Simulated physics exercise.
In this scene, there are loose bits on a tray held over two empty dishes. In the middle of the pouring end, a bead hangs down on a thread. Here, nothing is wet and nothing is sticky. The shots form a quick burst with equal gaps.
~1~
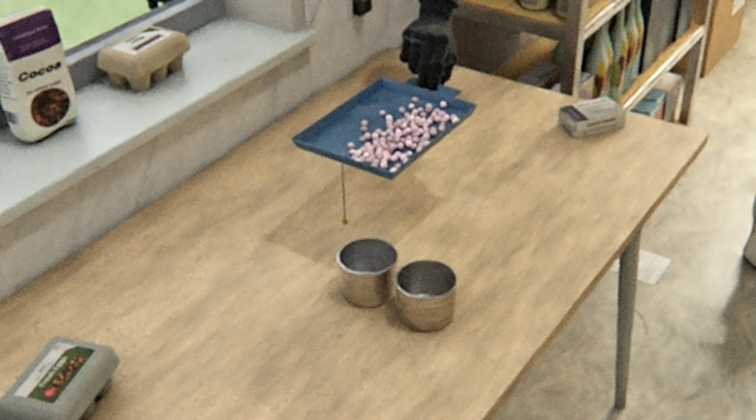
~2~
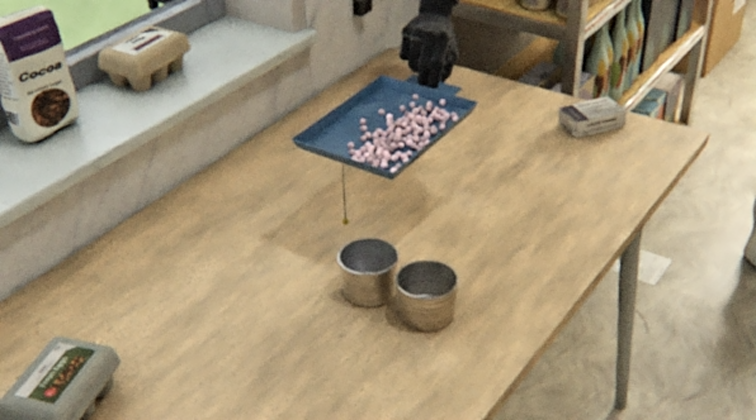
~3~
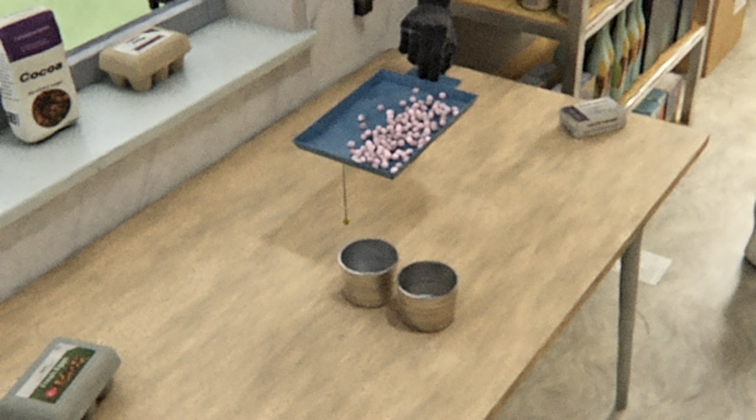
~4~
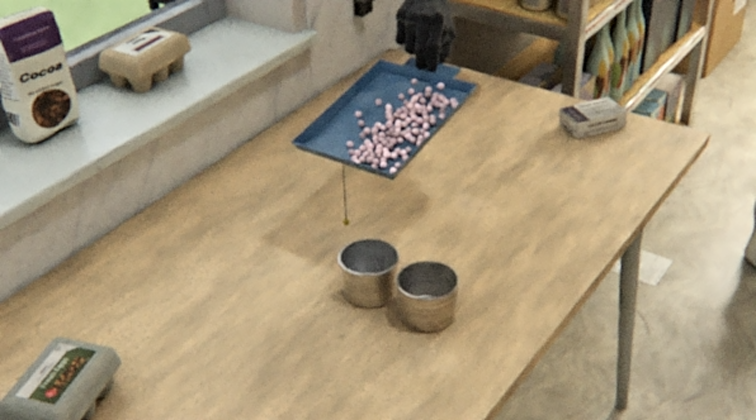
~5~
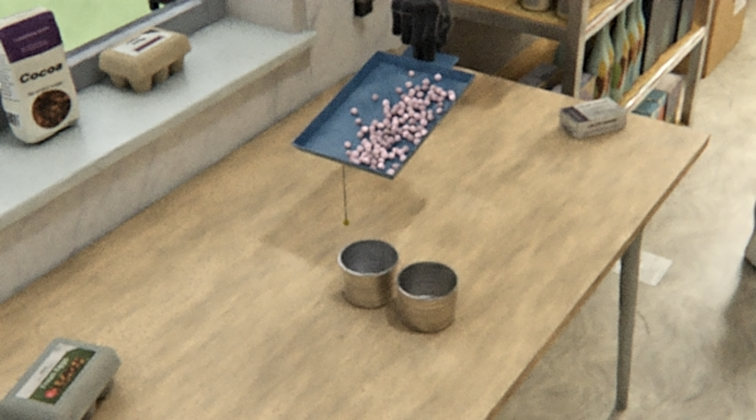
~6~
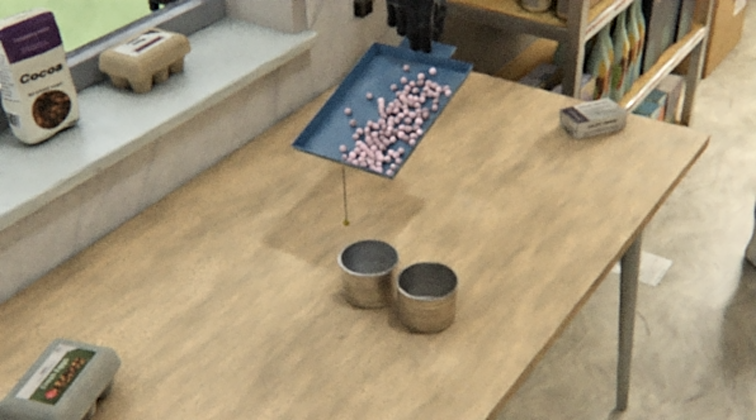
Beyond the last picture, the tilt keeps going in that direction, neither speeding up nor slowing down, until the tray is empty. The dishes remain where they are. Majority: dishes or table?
Table.
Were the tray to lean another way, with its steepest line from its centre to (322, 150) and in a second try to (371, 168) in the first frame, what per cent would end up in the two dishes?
Respectively close to 0 and 70 in a hundred.
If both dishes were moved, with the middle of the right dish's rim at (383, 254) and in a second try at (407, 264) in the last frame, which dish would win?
Try 1: The leftmost dish; try 2: The leftmost dish.
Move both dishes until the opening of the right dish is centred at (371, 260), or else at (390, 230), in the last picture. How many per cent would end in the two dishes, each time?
Trial 1: 70 percent; trial 2: 0 percent.
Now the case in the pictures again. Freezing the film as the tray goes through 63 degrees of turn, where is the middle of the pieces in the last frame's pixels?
Look about (331, 166) in the last picture.
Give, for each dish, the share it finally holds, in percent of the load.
About: Left dish 20, right dish 0 per cent.
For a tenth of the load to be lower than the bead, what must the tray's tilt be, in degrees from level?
About 60° of tilt.
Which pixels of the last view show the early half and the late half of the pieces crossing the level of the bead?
Roughly (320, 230) first, then roughly (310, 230).
Shortly afterwards, tray tipped steeply; near half on the tray; a little in the left dish; a little outside both; near a quarter in the air.
Next, tray tipped past a quarter turn; near a quarter in the left dish; the bulk outside both; a little in the air.
Some moments later, tray tipped past a quarter turn; near a quarter in the left dish; the bulk outside both.
In the end, tray tipped past a quarter turn; none at all in the right dish; near a quarter in the left dish; the bulk outside both.
